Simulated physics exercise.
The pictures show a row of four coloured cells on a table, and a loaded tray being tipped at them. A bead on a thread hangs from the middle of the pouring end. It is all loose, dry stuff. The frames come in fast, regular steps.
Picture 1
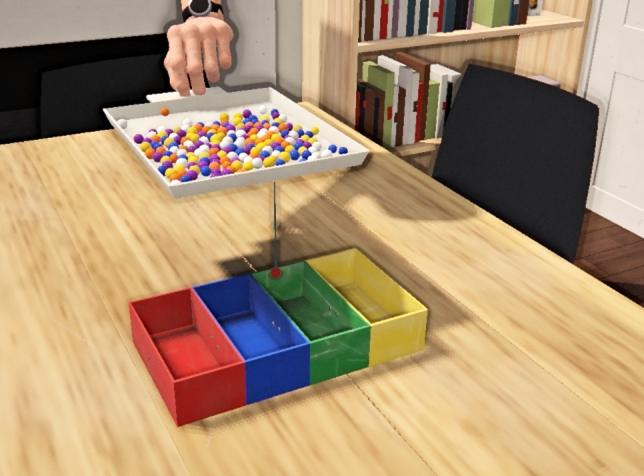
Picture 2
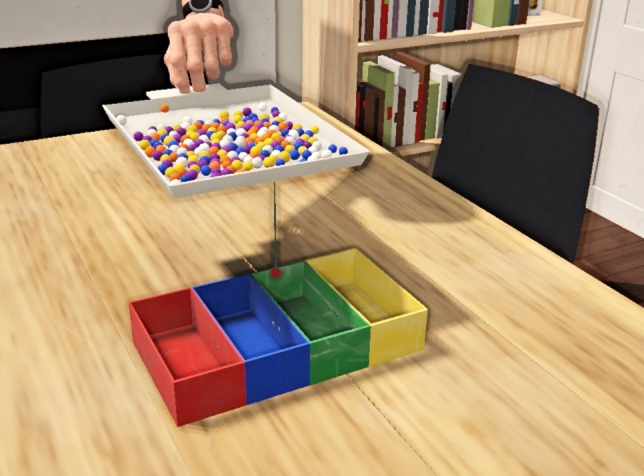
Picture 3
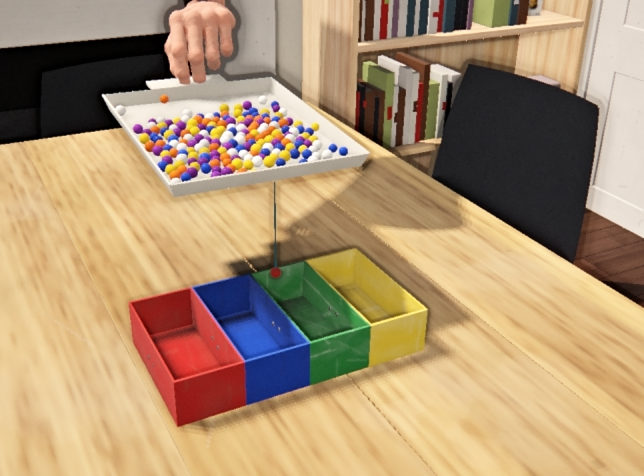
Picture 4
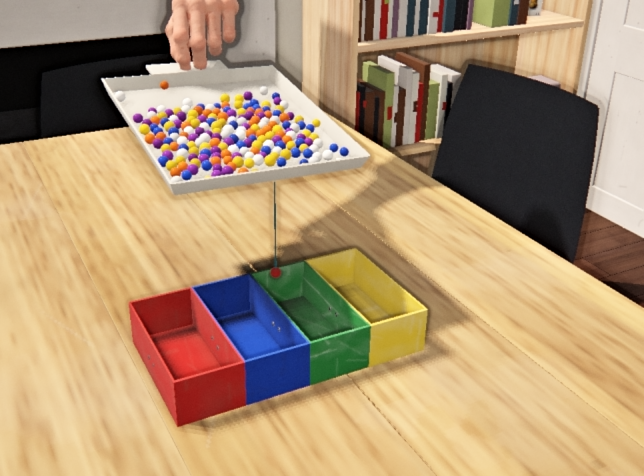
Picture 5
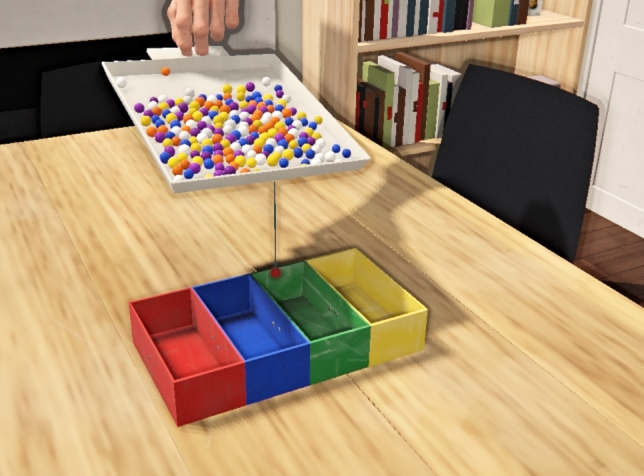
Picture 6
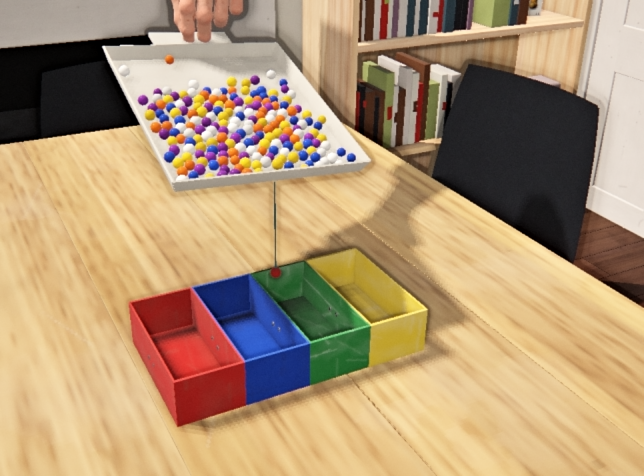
At a wooden table, a hand raised the back of a white tray of colourful beads above red, blue, green and yellow cells, and the beads shifted a little as the tray's slope steepened.
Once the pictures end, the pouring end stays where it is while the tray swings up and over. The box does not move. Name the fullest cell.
Fullest: The yellow cell.
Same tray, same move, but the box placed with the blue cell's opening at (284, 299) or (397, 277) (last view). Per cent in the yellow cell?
About 30 and 0 per cent.
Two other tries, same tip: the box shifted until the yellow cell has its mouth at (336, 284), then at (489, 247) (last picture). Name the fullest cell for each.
First yellow, then red.
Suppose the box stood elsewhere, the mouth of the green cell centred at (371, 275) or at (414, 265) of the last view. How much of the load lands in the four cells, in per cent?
The first gives 100 %, the second 80 %.
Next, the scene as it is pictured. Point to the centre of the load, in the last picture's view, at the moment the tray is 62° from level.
Around (310, 173).
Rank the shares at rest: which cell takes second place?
Next in line is green.
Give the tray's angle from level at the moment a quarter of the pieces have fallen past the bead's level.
Roughly 65°.
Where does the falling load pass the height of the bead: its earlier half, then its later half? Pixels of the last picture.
First near (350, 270), later near (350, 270).
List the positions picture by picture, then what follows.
In the first frame, corners of the pouring end (174, 182) and (361, 149), level; middle of the load (225, 146), round plastic beads; bead on its thread (276, 272); red cell (210, 389); blue cell (278, 369); green cell (340, 351); yellow cell (398, 334).
In the second frame, corners of the pouring end (174, 182) and (362, 150), level; middle of the load (225, 145).
In the third frame, corners of the pouring end (174, 181) and (362, 151), tipped barely, lowest at the right corner; middle of the load (225, 141).
In the fourth frame, corners of the pouring end (175, 180) and (363, 153), tipped a little, lowest at the right corner; middle of the load (226, 135).
In the fifth frame, corners of the pouring end (176, 178) and (363, 156), tipped a little, lowest at the right corner; middle of the load (228, 131).
In the sixth frame, corners of the pouring end (177, 177) and (364, 158), tipped clearly, lowest at the right corner; middle of the load (233, 128), almost all on the move; red cell (210, 389); blue cell (278, 369); green cell (340, 351); yellow cell (398, 334).
Just after the last frame, tray tipped steeply; roughly two thirds on the tray; about a tenth in the yellow cell; about a tenth in the green cell; just a few in the blue cell; just a few in the red cell; roughly a quarter falling or outside the box.
A moment on, tray tipped past a quarter turn; roughly half in the yellow cell; roughly a quarter in the green cell; about a tenth in the blue cell; just a few in the red cell; about a tenth falling or outside the box.
Further on, tray tipped past a quarter turn; roughly half in the yellow cell; roughly a quarter in the green cell; about a tenth in the blue cell; just a few in the red cell; about a tenth falling or outside the box.
When it is over, tray tipped past a quarter turn; roughly half in the yellow cell; roughly a quarter in the green cell; about a tenth in the blue cell; just a few in the red cell; about a tenth outside the box.
